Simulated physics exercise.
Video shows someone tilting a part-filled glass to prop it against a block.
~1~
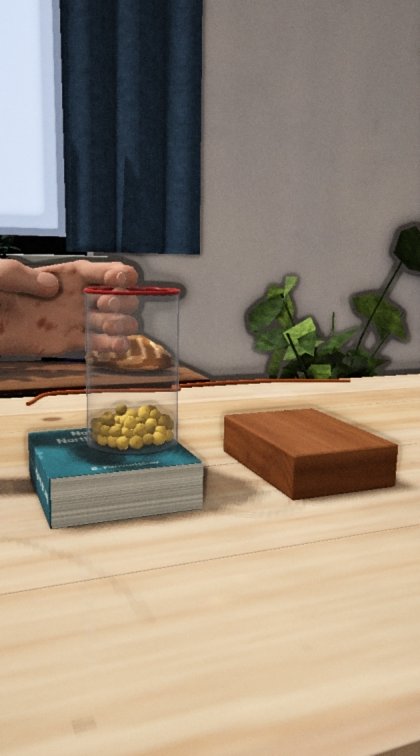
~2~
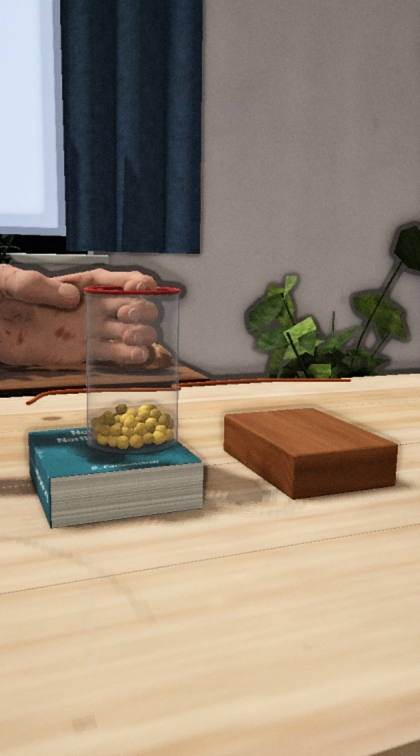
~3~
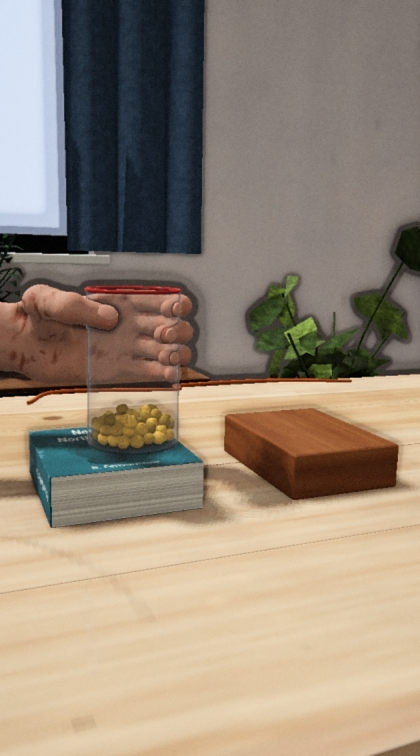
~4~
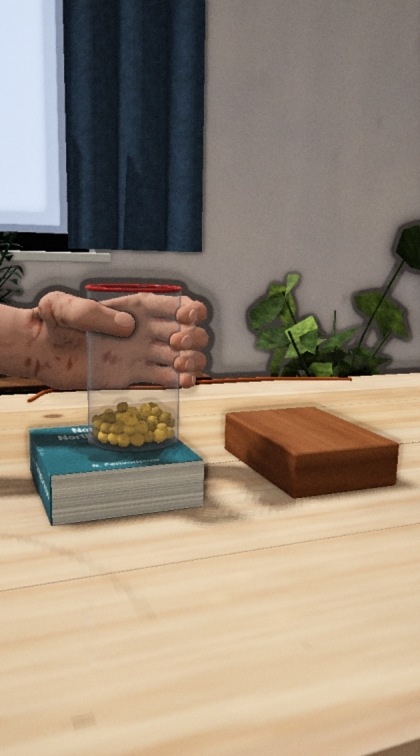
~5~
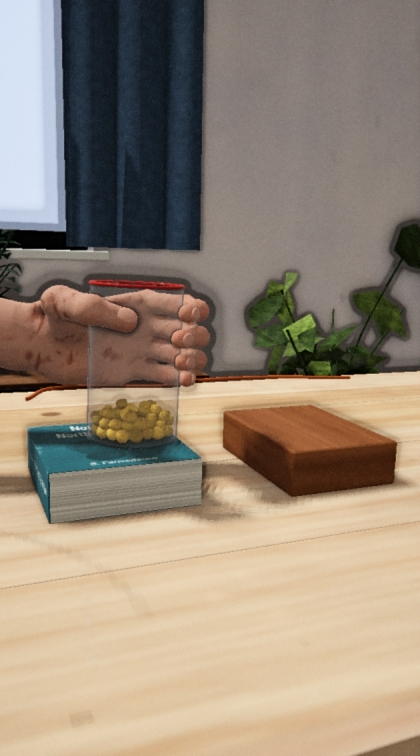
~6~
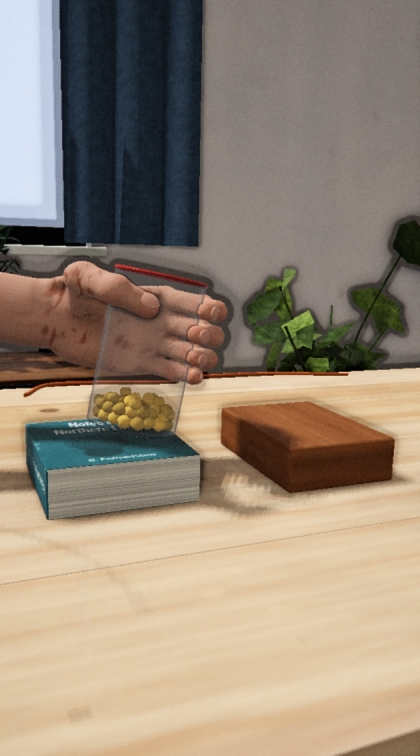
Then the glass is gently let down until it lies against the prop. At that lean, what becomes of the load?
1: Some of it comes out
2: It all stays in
2, it all stays in.
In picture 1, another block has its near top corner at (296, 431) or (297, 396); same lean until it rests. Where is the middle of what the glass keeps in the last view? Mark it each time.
(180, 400), then (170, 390).
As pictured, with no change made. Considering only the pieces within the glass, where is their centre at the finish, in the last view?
(198, 411) or thereabouts.
Then, 0.45 s past the last view, the glass leans 41°; everything is still inside.
Then, 0.92 s past the last view, the glass leans 73°; everything is still inside.
Then, 1.49 s past the last view, the glass rests on the block at 90°; everything is still inside.
Finally, the glass rests on the block at 90°; everything is still inside.
